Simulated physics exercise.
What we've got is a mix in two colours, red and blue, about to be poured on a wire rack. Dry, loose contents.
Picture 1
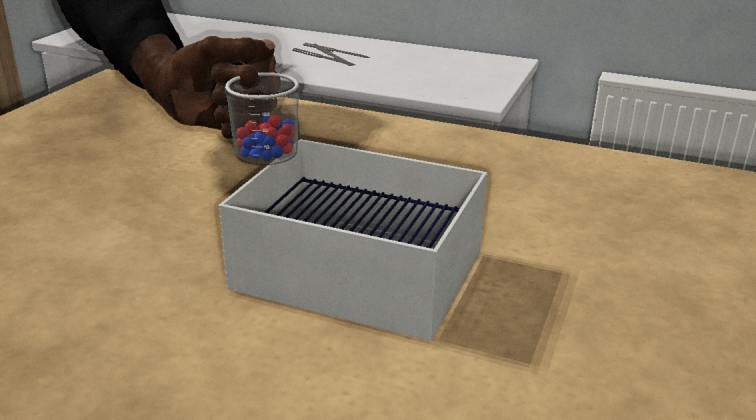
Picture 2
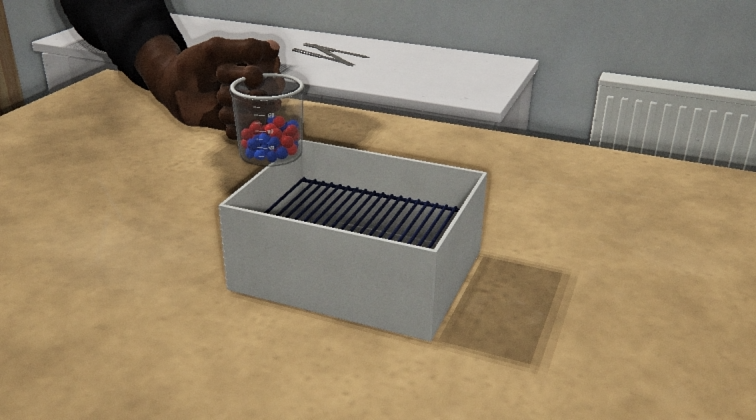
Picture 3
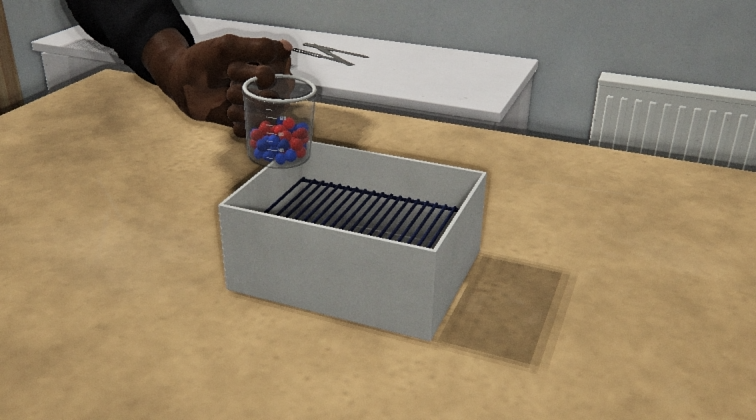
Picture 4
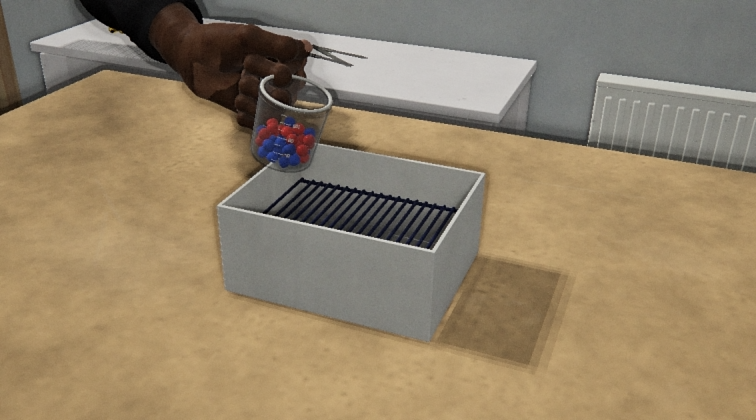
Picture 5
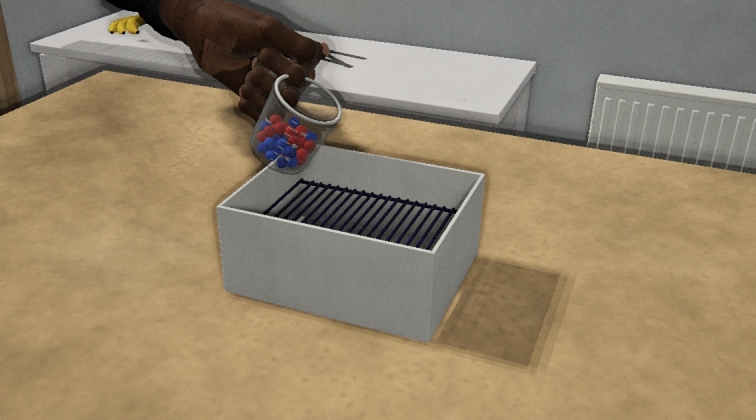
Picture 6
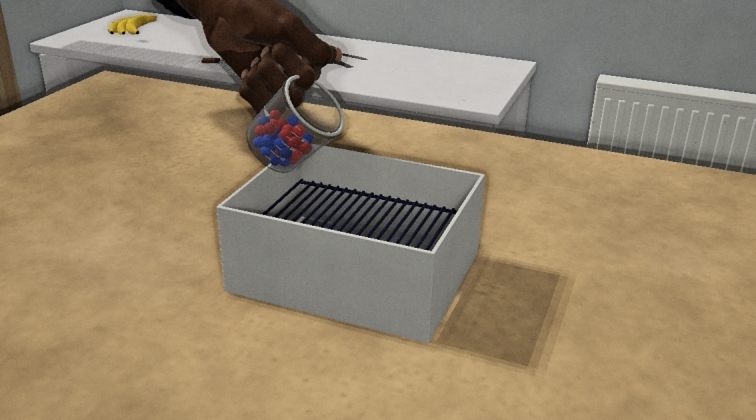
At first, a hand holds an upright clear cup of mixed red and blue pieces above the back left corner of a grey box with a dark wire rack inside. The hand shifts the cup slightly right, then tilts it steadily rightward over the box's edge, the pieces still inside.
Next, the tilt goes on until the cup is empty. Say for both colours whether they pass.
Red pieces are caught; blue pieces are caught.
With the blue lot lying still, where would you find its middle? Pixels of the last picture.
Roughly (340, 224).
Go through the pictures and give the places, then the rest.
In the first picture, cup at (264, 119), upright; rack at (432, 243), 20 wires across; red wooden balls at (266, 128), wider than the gaps; blue coated nuts at (260, 149), wider than the gaps.
In the second picture, cup at (269, 120), upright; blue ones at (265, 150).
In the third picture, cup at (279, 122), tipped 4°; red ones at (280, 131).
In the fourth picture, cup at (289, 124), tipped 16°; blue ones at (277, 152).
In the fifth picture, cup at (294, 126), tipped 30°; red ones at (290, 132).
In the sixth picture, cup at (293, 126), tipped 44°; rack at (430, 246); red ones at (288, 130); blue ones at (271, 147).
Then, 0.42 s after the last picture, red ones, all in the cup; blue ones, all in the cup.
Then, 0.79 s after the last picture, red ones, most in the cup, about a quarter on or over the wires; blue ones, nearly all in the cup, a small part on or over the wires.
Then, 1.10 s after the last picture, red ones, all on or over the wires; blue ones, all on or over the wires.
At rest, red ones, all on the wires, none under the rack; blue ones, all on the wires, none under the rack.
